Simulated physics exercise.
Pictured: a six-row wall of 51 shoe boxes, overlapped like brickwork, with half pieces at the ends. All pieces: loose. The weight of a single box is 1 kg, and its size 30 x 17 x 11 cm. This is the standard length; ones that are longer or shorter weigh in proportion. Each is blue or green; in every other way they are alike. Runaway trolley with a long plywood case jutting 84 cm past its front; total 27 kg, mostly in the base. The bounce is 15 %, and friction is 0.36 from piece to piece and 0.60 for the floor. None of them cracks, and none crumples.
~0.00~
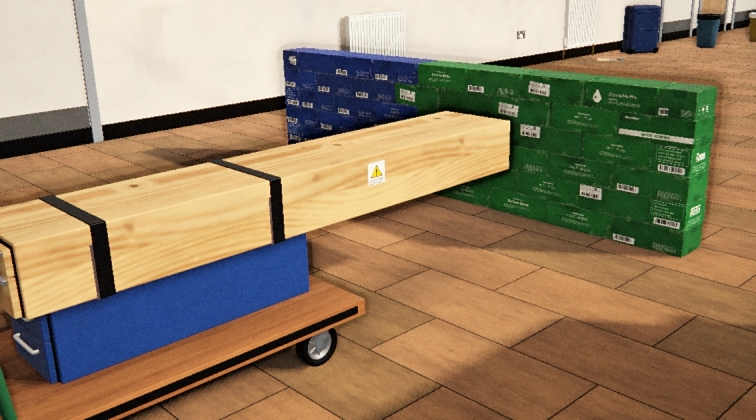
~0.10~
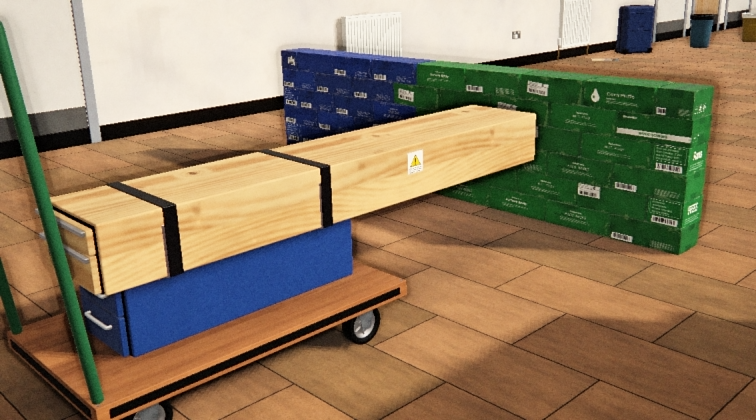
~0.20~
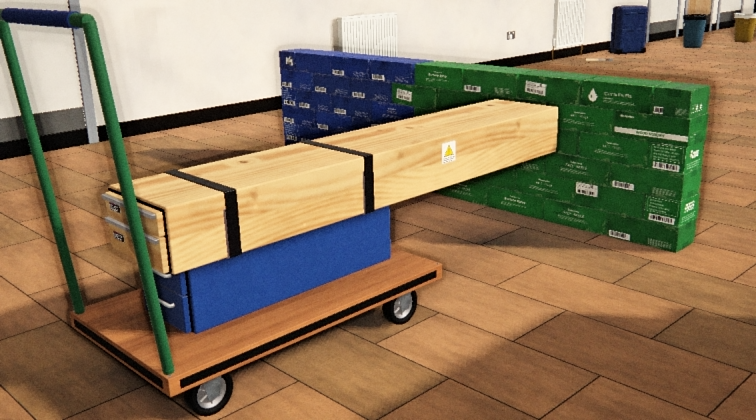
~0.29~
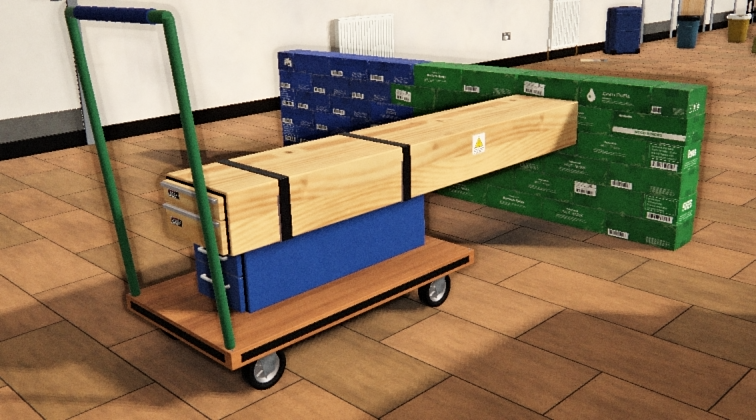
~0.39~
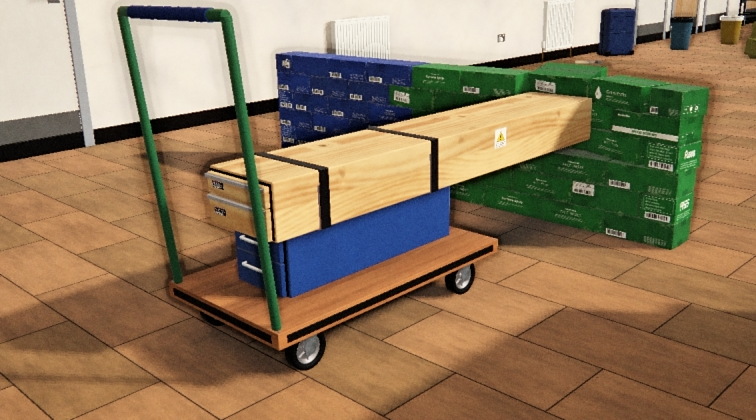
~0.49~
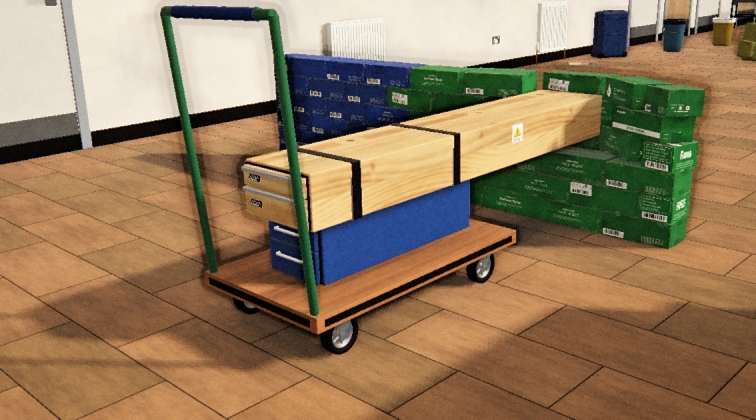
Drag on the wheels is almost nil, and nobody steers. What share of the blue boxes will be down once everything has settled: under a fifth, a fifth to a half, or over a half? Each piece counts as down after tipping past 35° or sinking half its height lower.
Under a fifth.
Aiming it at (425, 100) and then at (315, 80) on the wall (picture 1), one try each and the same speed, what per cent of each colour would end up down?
For green it's 20 then 0 per cent, for blue 20 then 30 per cent.
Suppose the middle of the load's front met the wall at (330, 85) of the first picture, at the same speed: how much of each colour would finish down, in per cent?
Result - green: 0 %; blue: 50 %.
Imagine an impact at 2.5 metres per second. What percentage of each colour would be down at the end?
You'd end up with green at 40 per cent down and blue at 0 per cent.
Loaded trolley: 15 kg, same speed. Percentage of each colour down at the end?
In that case green comes to 30 and blue to 0 percent.
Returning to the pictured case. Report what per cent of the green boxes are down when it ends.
Taking the green group, 30 in a hundred end up down.
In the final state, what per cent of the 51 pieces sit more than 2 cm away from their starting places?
It comes to 40 percent.
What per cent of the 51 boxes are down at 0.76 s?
15 %.
After 0.76 s, load 53 cm past the wall's line, still rolling; none of the 21 blue boxes down (8 of 51 in all colours); top blue box unmoved; top green box leaning 32°.
After 1.16 s, load 94 cm past the wall's line, still rolling; none of the 21 blue boxes down (10 of 51 in all colours); top blue box unmoved; top green box on its side.
At rest (2.1 s), load 1.06 m past the wall's line, stopped; none of the 21 blue boxes down (10 of 51 in all colours); top blue box unmoved; top green box upside down. That is 0 per cent. As the last picture would show them, middles, top blue box near (355, 70), top green box near (499, 170).
